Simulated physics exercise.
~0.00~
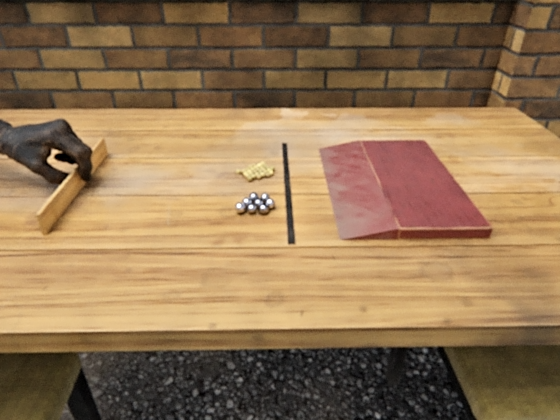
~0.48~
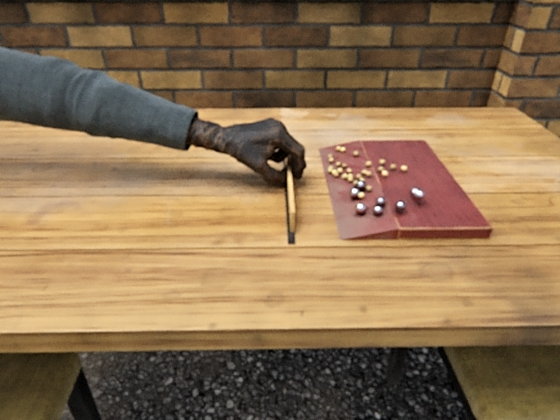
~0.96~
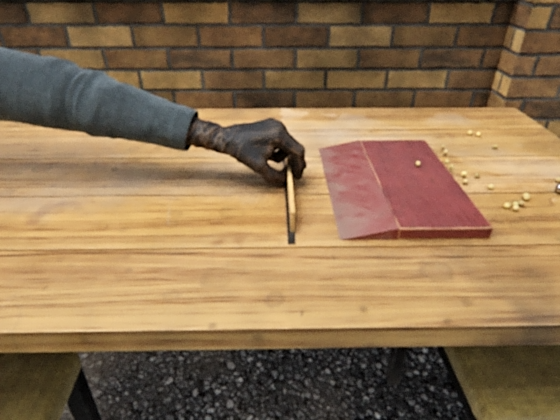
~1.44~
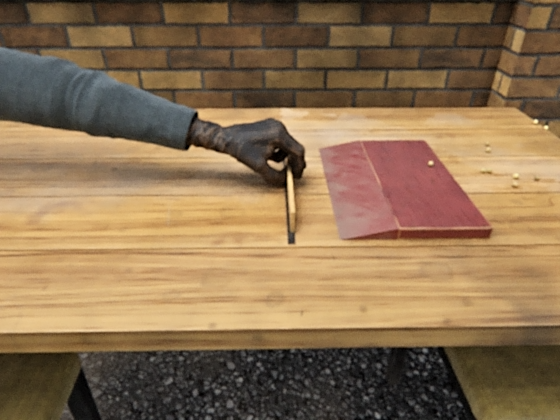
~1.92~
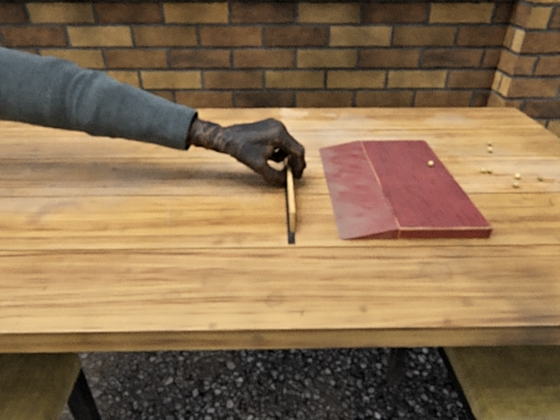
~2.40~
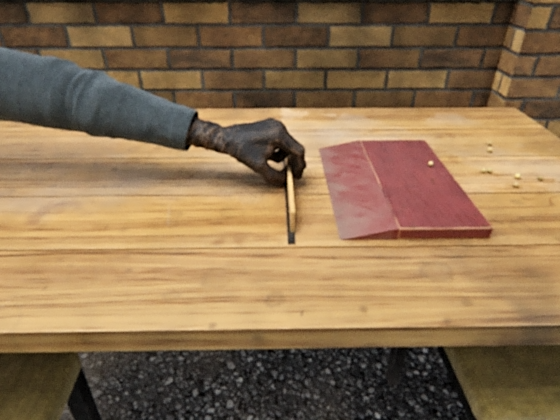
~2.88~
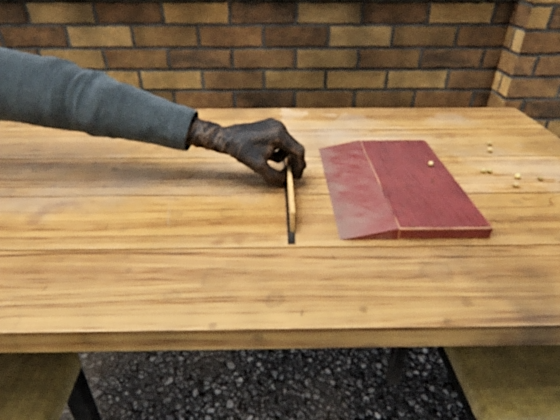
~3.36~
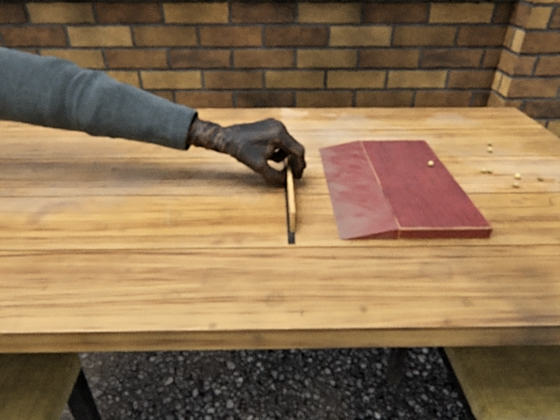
The video shows a gloved or dark hand sweeping a wooden strip rightward to black tape, flicking small gold bits and silvery balls up a red slab with a sloping edge; the silvery ones leave view, while a few gold bits rest on and beyond it.
